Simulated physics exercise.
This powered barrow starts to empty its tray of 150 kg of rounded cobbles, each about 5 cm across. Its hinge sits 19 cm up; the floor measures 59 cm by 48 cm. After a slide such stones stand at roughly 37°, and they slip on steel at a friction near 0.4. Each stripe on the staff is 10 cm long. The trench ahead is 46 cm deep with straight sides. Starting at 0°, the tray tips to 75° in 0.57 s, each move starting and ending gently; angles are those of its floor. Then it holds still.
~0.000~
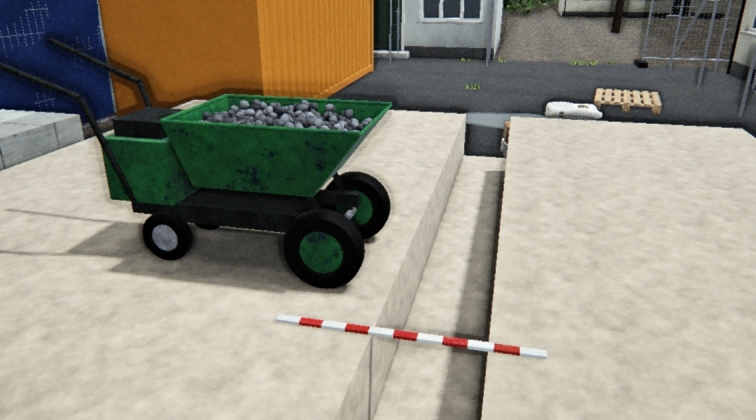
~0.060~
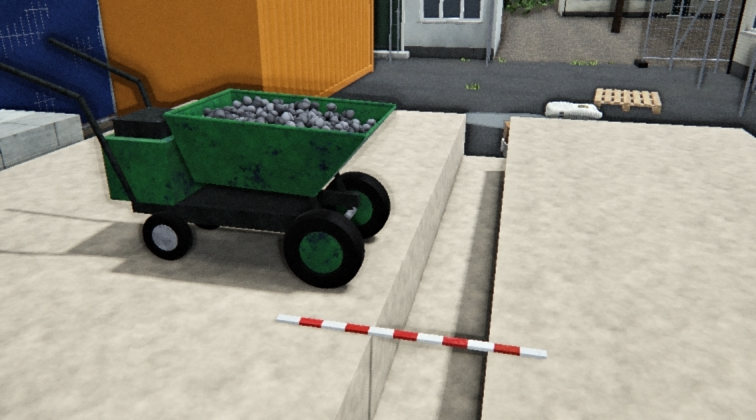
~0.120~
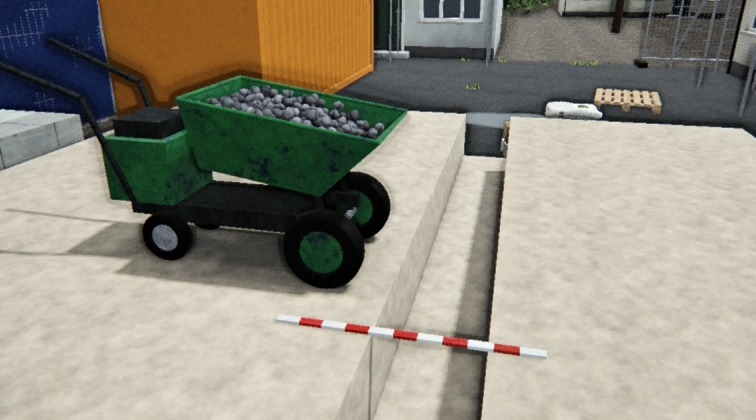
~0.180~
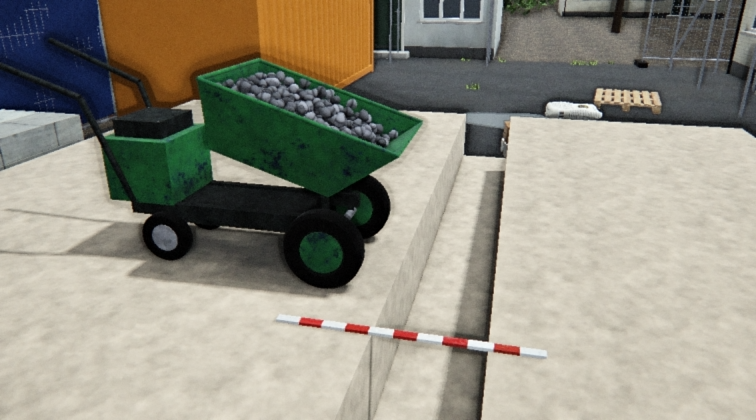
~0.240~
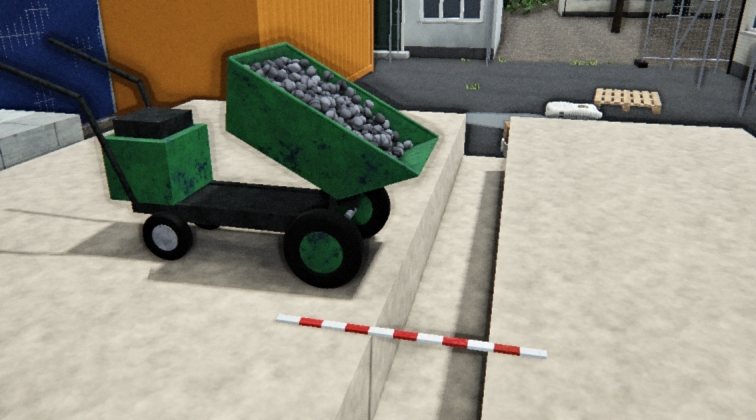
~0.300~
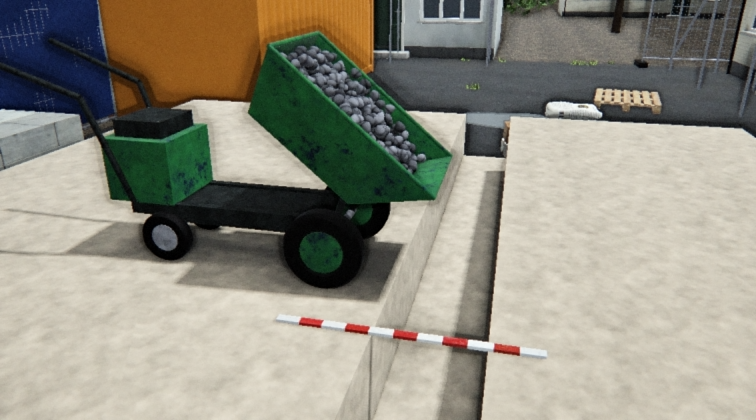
The green tray of a small powered barrow, loaded with grey cobbles, lifted at its left end, gently at first, and tilted steeply down to the right beside a trench while the wheels stayed still.
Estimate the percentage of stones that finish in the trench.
Close to 30 in a hundred.
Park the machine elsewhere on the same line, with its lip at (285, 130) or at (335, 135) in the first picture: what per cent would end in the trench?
About 90 and 50 per cent.
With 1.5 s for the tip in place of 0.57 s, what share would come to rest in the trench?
It would be near 55 per cent.
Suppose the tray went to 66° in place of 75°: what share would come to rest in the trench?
It would be near 35 per cent.
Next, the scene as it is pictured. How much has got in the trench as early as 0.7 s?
About 10 per cent by then.
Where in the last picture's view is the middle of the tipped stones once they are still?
Their middle is at about (553, 279).
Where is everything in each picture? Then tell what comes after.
In the first frame, the tray is at 0°, its lip at (360, 134); the top of the load is at (301, 110).
In the second frame, the tray is at 2°, its lip at (365, 136); the top of the load is at (282, 105); the stones move at 0.6 m/s on average.
In the third frame, the tray is at 9°, its lip at (379, 144); the top of the load is at (257, 96); the stones move at 1.2 m/s on average.
In the fourth frame, lip at (398, 156), floor tilted 18°, highest stones at (268, 80); the stones move at 1.6 m/s on average.
In the fifth frame, the tray is at 29°, its lip at (418, 175); the top of the load is at (286, 66); the stones move at 1.9 m/s on average.
In the sixth frame, the tray is at 40°, its lip at (435, 199); the top of the load is at (312, 56); the stones move at 2.0 m/s on average.
After 0.4 s the floor is at 64°; 100 % in the tray; the foremost stones are at (443, 214).
After 0.7 s the floor is at 75°; 56 % in the tray, 11 % in the trench, 33 % past the trench; the foremost stones are at (552, 276).
After 1.0 s the floor is at 75°; 5 % in the tray, 25 % in the trench, 70 % past the trench; the foremost stones are past the picture's edge.
After 3.0 s the floor is at 75°; 0 % in the tray, 30 % in the trench, 70 % past the trench; the foremost stones are past the picture's edge.
